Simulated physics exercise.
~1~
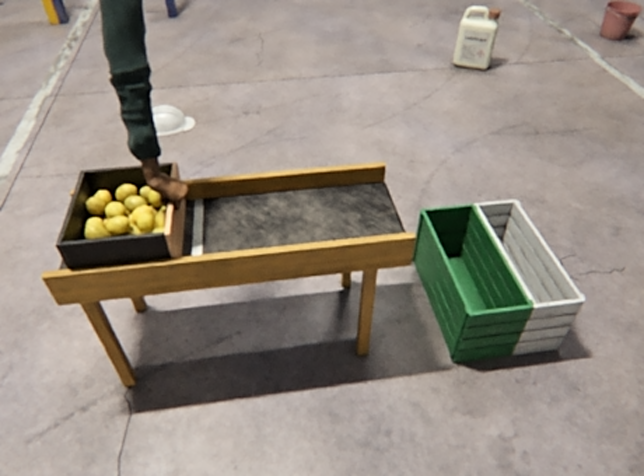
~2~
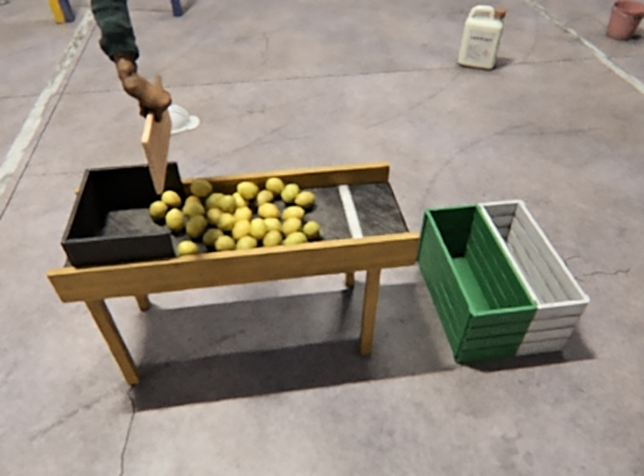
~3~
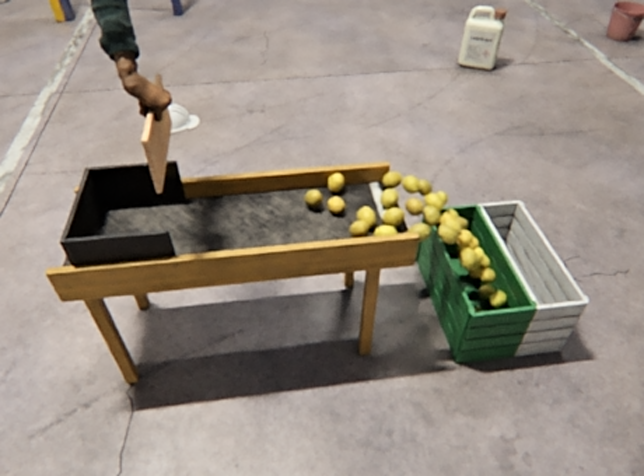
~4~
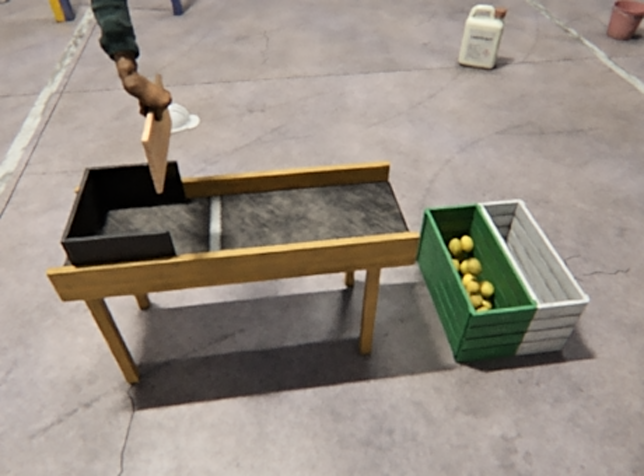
At first, a dark-sleeved arm holds a wooden gate at the edge of a black pen full of yellow lemons, at the left end of a wooden-framed conveyor. The hand lifts the gate clear, and the lemons spread out along the dark belt as it carries them right. A pale stripe on the belt shows it moving. The lemons then reach the far end and tumble off in a stream into the green box, nearest the conveyor. By the end the belt is bare, lemons lie inside the green box, and the white tote beside it looks empty.
